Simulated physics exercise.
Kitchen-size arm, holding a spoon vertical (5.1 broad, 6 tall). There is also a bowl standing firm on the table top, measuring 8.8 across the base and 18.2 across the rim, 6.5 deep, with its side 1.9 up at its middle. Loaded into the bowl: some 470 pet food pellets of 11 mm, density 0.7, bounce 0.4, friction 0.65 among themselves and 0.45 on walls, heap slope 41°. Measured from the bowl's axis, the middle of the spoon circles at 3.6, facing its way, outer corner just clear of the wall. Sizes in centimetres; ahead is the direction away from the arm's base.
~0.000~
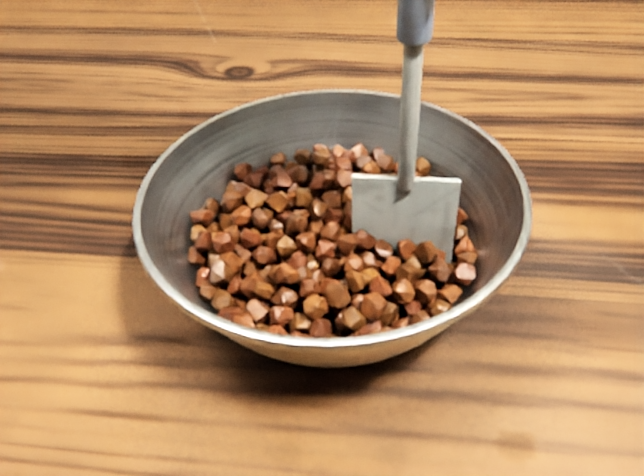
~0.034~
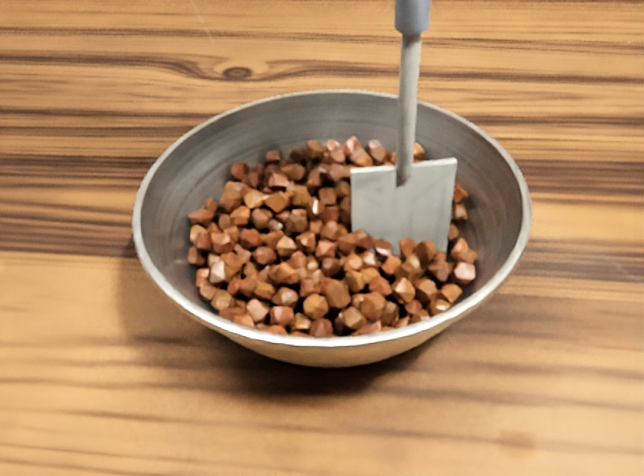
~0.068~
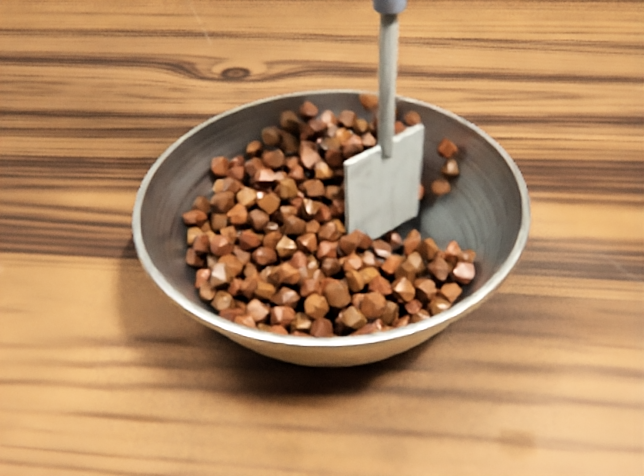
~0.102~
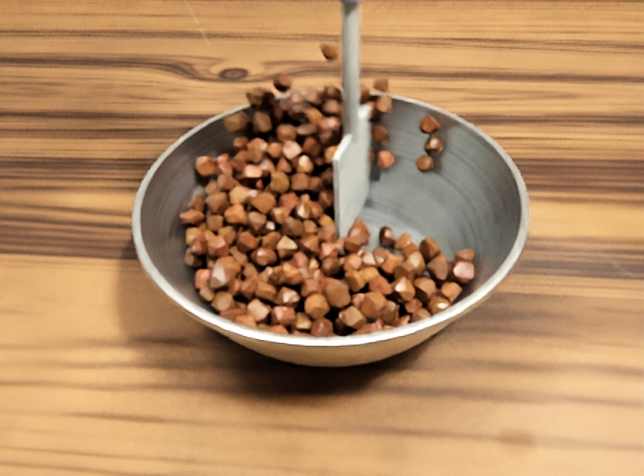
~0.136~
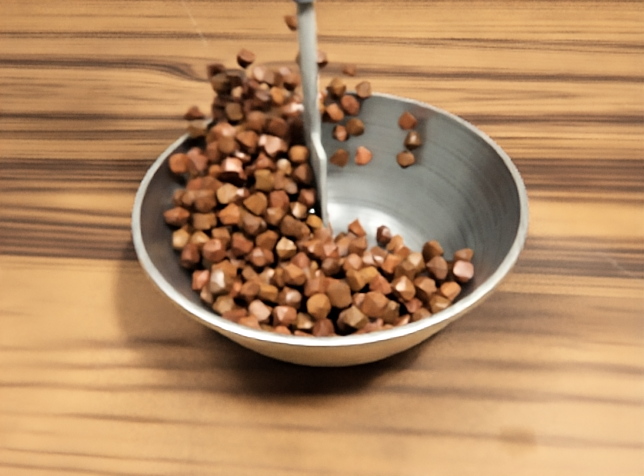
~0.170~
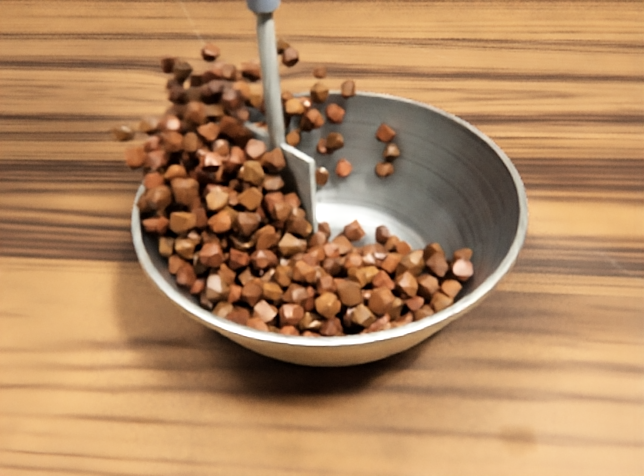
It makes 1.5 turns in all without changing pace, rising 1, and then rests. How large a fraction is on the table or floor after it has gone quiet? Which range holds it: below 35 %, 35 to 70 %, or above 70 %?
The range 35 to 70 %.
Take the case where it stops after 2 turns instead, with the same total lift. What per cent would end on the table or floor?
50 %.
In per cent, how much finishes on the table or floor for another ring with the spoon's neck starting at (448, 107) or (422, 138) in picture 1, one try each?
Roughly 15 % and 45 %.
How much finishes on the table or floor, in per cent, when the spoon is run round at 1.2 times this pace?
Some 55 per cent.
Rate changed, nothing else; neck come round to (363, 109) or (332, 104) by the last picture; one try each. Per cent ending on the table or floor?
Well, about 20 percent the first time and about 30 percent the second.
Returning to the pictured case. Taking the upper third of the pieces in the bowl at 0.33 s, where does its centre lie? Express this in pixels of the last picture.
About (412, 263).
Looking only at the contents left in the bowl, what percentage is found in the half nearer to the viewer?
About 55 %.
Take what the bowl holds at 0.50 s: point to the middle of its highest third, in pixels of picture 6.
In the final view it lies at about (325, 128).
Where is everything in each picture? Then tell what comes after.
The first picture shows spoon neck at (408, 152), 0° round; upper third of the load around (317, 221), from x 195 to 465, top at y 155; 467 in the bowl.
The second picture shows spoon neck at (405, 140), 14° round; upper third of the load around (317, 217), from x 195 to 465, top at y 145.
The third picture shows spoon neck at (386, 118), 45° round; upper third of the load around (308, 183), from x 195 to 465, top at y 100.
The fourth picture shows spoon neck at (351, 105), 77° round; upper third of the load around (290, 163), from x 190 to 465, top at y 50; 466 in the bowl, 1 in flight or on the tool.
The fifth picture shows spoon neck at (311, 104), 109° round; upper third of the load around (257, 150), from x 175 to 465, top at y 20; 459 in the bowl, 8 in flight or on the tool.
The sixth picture shows spoon neck at (274, 115), 140° round; upper third of the load around (218, 157), from x 120 to 460, top at y 10; 448 in the bowl, 19 in flight or on the tool.
After 0.33 s, 293° round, highest piece 10 above the table; 353 in the bowl, 59 on the table or floor, 55 in flight or on the tool.
After 0.50 s, 85° round, highest piece 10 above the table; 281 in the bowl, 140 on the table or floor, 46 in flight or on the tool.
After 0.78 s, 180° round, highest piece 7 above the table; 246 in the bowl, 219 on the table or floor, 2 in flight or on the tool.
After 1.48 s, 180° round, highest piece 7 above the table; 246 in the bowl, 221 on the table or floor.
At rest, 246 in the bowl, 221 on the table or floor. That is 47 % on the table or floor.
